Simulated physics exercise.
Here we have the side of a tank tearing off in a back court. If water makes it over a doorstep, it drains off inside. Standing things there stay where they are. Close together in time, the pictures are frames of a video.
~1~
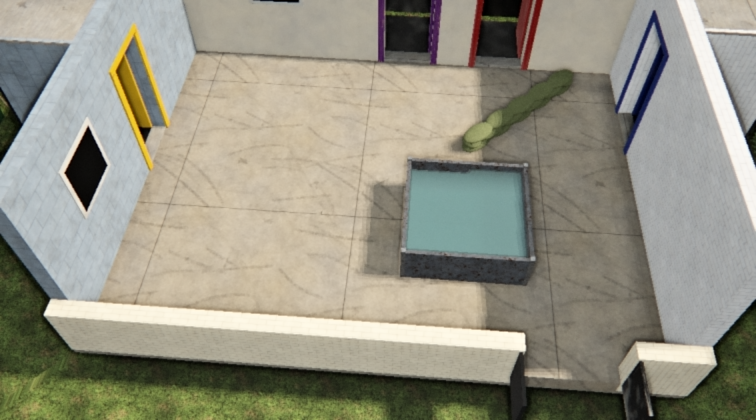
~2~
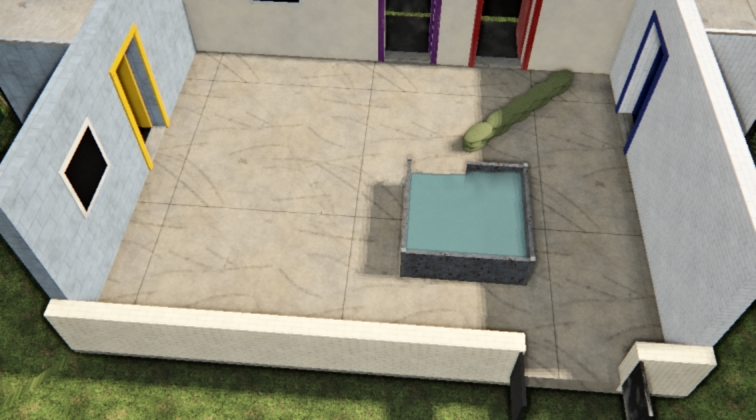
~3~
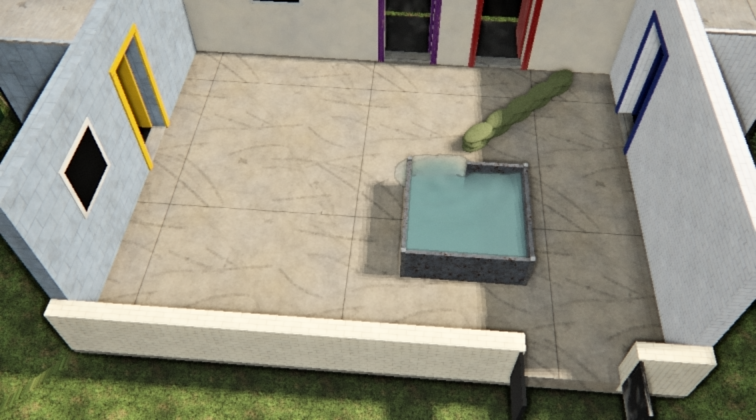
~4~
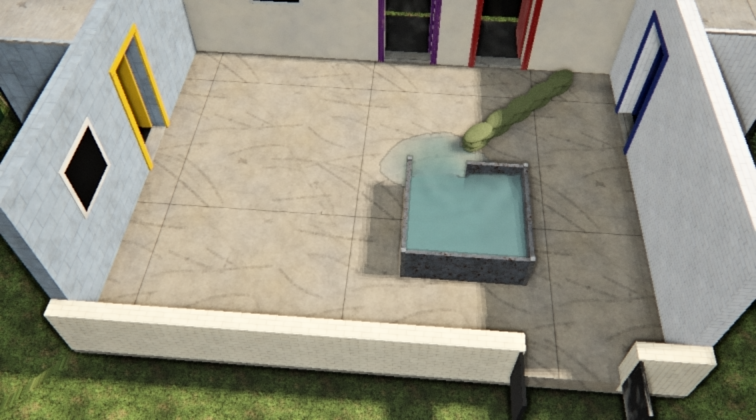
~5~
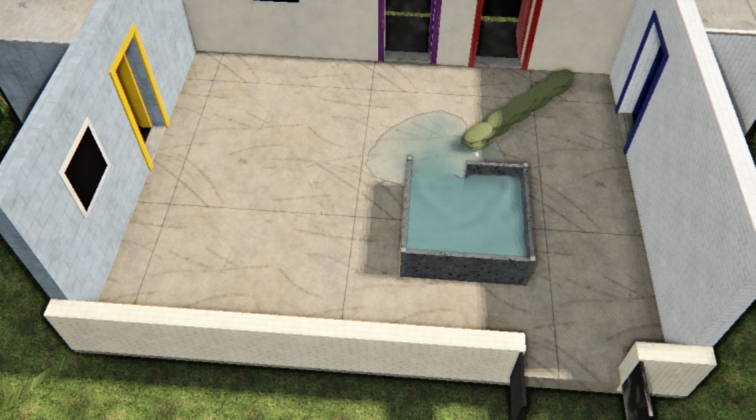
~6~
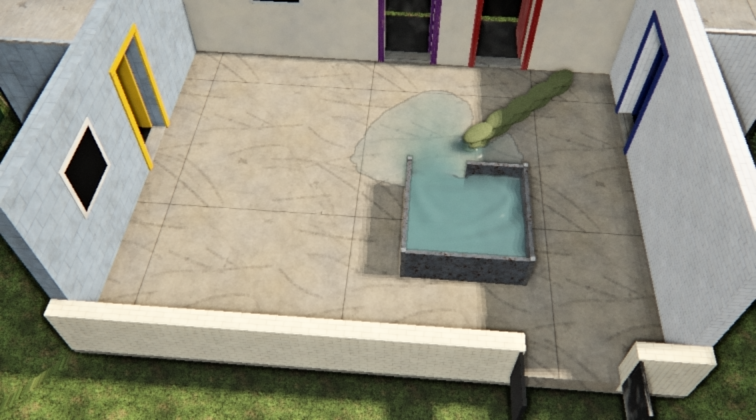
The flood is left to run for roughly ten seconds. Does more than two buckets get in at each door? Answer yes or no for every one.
Purple door: Yes, red door: Yes, blue door: No, yellow door: No.
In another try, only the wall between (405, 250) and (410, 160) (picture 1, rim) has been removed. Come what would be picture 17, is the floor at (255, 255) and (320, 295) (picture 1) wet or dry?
Note: Point one inundated; point two inundated.
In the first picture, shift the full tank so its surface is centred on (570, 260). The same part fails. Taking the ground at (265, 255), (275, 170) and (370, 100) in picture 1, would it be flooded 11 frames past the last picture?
Well, in the order you listed them, they'd be unreached, unreached and reached by the flood.
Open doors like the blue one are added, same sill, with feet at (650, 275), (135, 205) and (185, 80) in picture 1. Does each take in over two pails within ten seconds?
Note: Door one undershoots; door two undershoots; door three overshoots.
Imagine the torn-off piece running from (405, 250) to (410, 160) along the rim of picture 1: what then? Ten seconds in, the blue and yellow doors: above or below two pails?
One by one: The blue door holds; the yellow door floods.
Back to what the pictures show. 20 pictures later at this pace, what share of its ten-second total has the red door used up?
Some 65 per cent.
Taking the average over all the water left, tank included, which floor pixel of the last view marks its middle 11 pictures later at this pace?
(443, 180).
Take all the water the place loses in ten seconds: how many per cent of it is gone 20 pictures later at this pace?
Approximately 70 in a hundred, I think.
A moment on, water covers 20 % of the floor; the purple door under two buckets in, the red door not reached, the blue door not reached, the yellow door not reached.
Next, water covers 25 % of the floor; the purple door over two buckets in, the red door under two buckets in, the blue door not reached, the yellow door not reached.
Then, water covers 30 % of the floor; the purple door far over two buckets in, the red door over two buckets in, the blue door wet at the sill, nothing in, the yellow door not reached.
Later, water covers 45 % of the floor; the purple door far over two buckets in, the red door over two buckets in, the blue door under two buckets in, the yellow door wet at the sill, nothing in.
In the end, water covers 80 % of the floor; the purple door far over two buckets in, the red door over two buckets in, the blue door under two buckets in, the yellow door wet at the sill, nothing in.
